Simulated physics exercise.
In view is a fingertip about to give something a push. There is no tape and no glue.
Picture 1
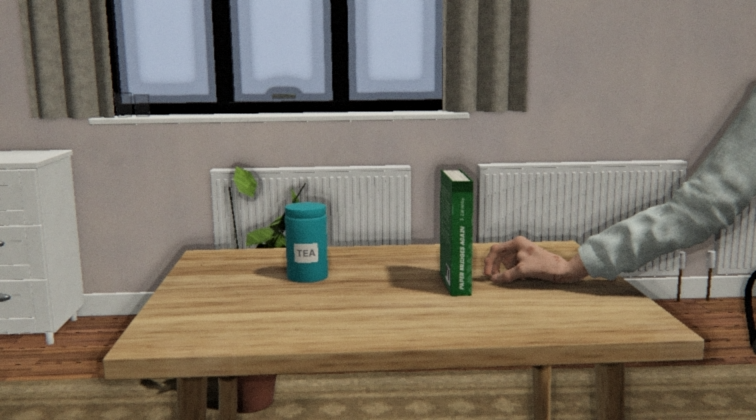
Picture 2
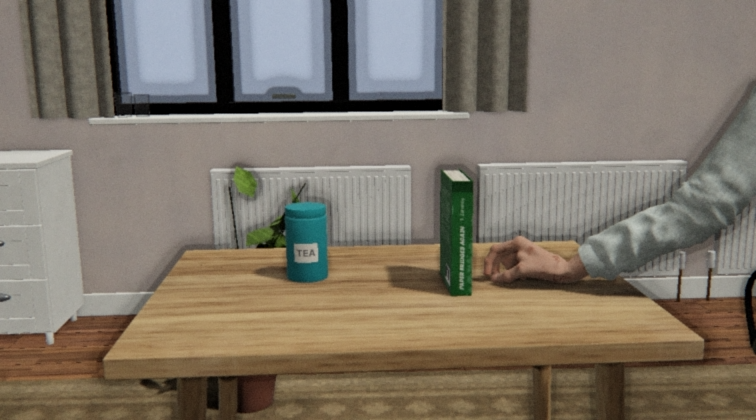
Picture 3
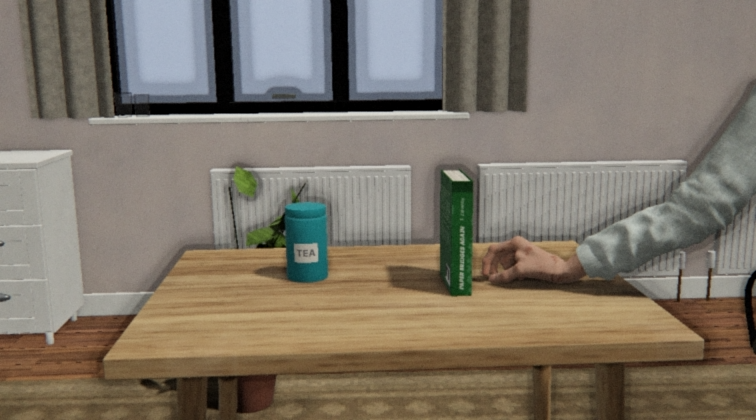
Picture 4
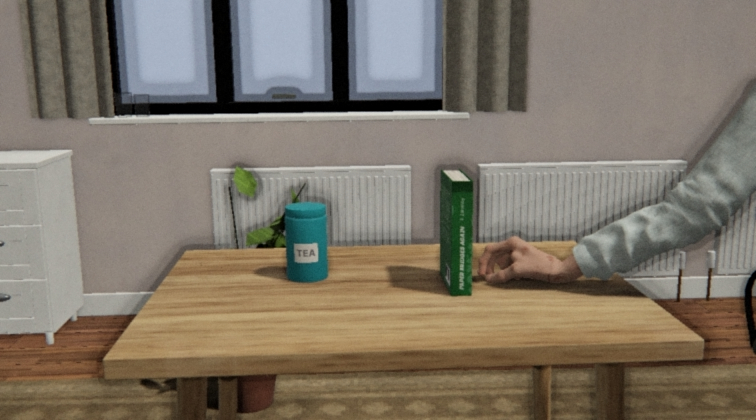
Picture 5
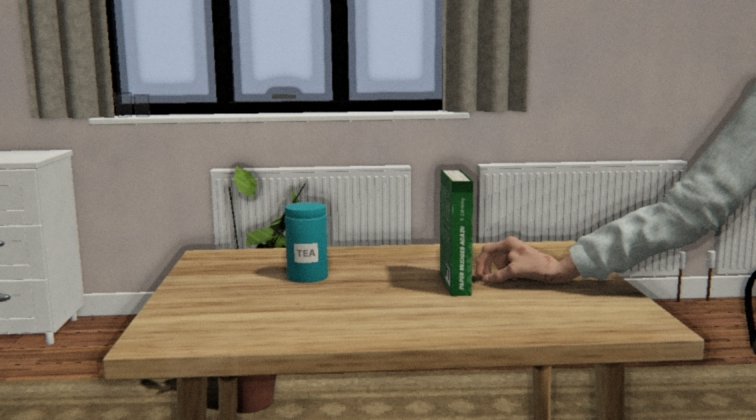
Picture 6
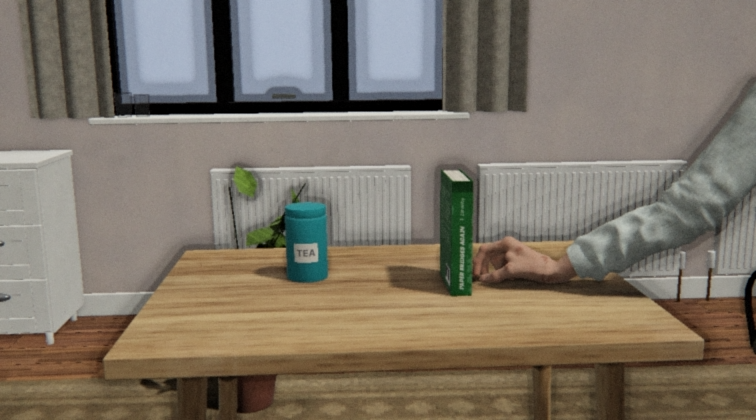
A room with pale mauve walls, a curtained window and white radiators is seen from the front, slightly above a wooden table. A teal tin labelled tea stands left of centre, an upright green book stands right of centre, and a hand in a grey sleeve reaches in from the right. The hand edges slightly left toward the book, while the book, tin and camera stay still.
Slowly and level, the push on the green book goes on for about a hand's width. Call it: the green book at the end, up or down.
Up.
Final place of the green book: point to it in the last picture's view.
In the last picture, near pixel (393, 232).
Then, 0.80 s on from there, green book shifted a little near (438, 231).
Then, 1.50 s on from there, green book shifted a little near (413, 231).
In the end, moved from the start, green book. At the end, from the last picture's camera, green book near (393, 232).
